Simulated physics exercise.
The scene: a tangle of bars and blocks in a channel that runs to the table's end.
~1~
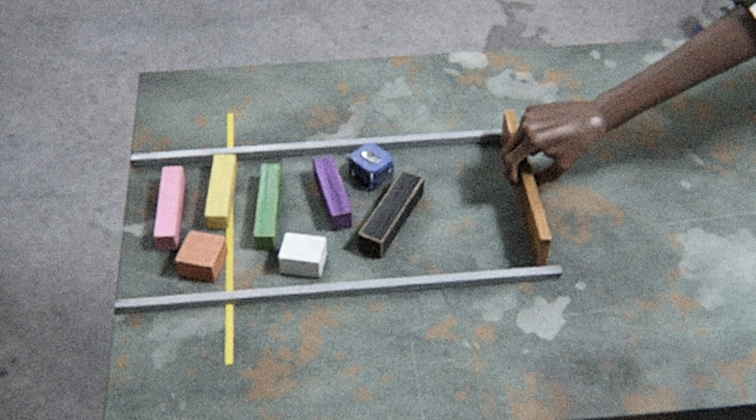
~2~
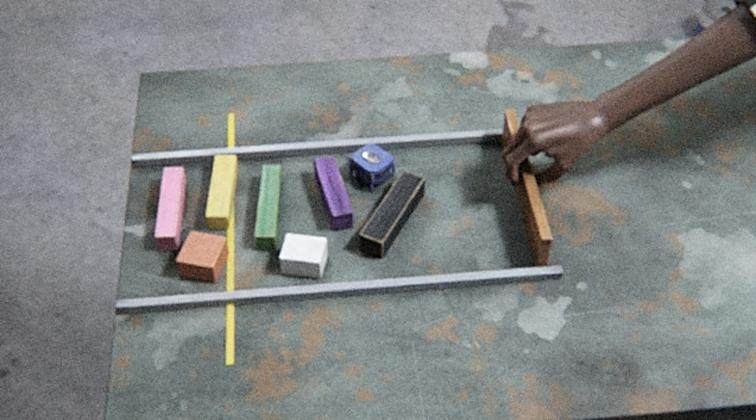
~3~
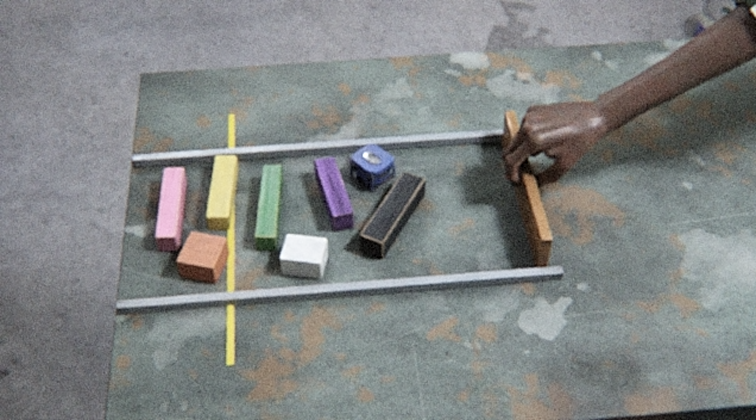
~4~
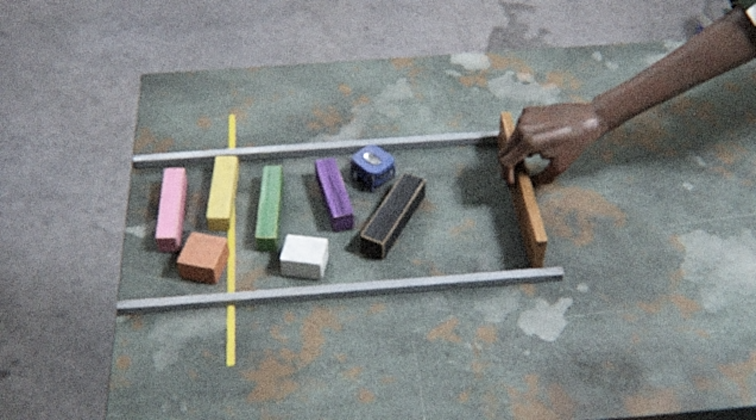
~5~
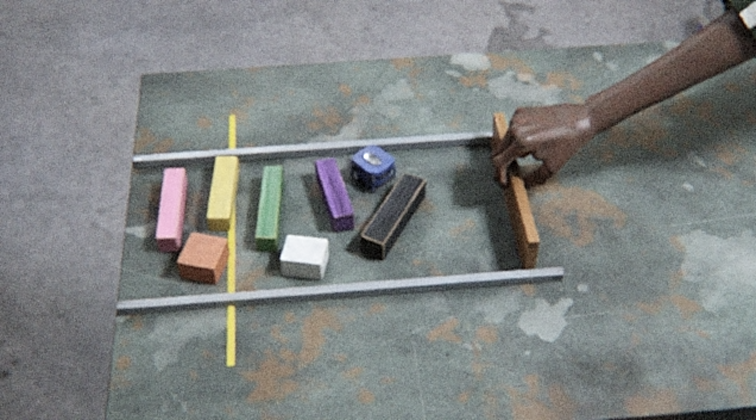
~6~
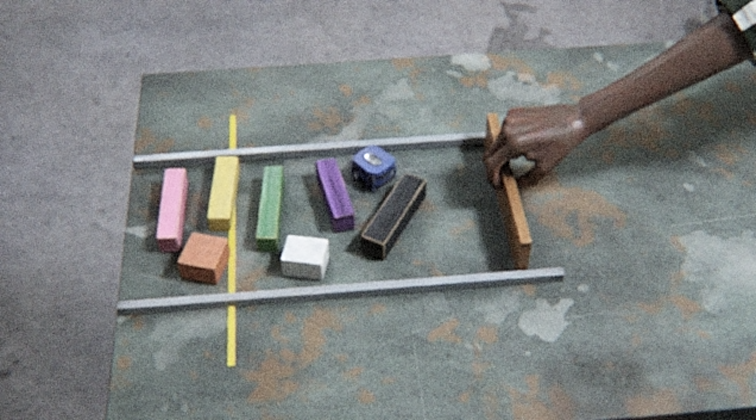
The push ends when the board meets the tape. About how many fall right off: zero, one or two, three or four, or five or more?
In the end the number that fall off is zero.
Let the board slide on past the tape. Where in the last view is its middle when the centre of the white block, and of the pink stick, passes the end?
Its middle is around (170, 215) and around (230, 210).
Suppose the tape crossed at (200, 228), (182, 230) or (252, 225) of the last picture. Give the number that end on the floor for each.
In that order 3, 4 and 0.
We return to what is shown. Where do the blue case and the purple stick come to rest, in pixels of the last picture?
About (216, 172), and the other about (192, 205).
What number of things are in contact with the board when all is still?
That makes 2.
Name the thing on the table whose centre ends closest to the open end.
Foremost is the pink stick.
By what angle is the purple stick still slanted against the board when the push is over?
Near 5 degrees.
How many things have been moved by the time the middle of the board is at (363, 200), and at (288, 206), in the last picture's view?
3 and 7.
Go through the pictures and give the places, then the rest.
In the first picture, pink stick (170, 207); orange block (202, 257); yellow bar (221, 191); board (524, 186); tape (230, 224).
In the second picture, orange block (203, 257); black stick (393, 214).
In the third picture, yellow bar (223, 192); white block (304, 257).
In the fourth picture, pink stick (172, 209); blue case (373, 168).
In the fifth picture, orange block (204, 258); purple stick (334, 194).
In the sixth picture, pink stick (172, 209); orange block (205, 258); yellow bar (224, 193); board (506, 190); tape (232, 226).
Early on, none off yet; pink stick at rest near (172, 209); orange block at rest near (205, 258); yellow bar at rest near (224, 193).
A while later, none off yet; pink stick moving near (167, 210); orange block travelled a little near (185, 265); yellow bar travelled a little near (188, 196).
Finally, the number that fall off is zero.
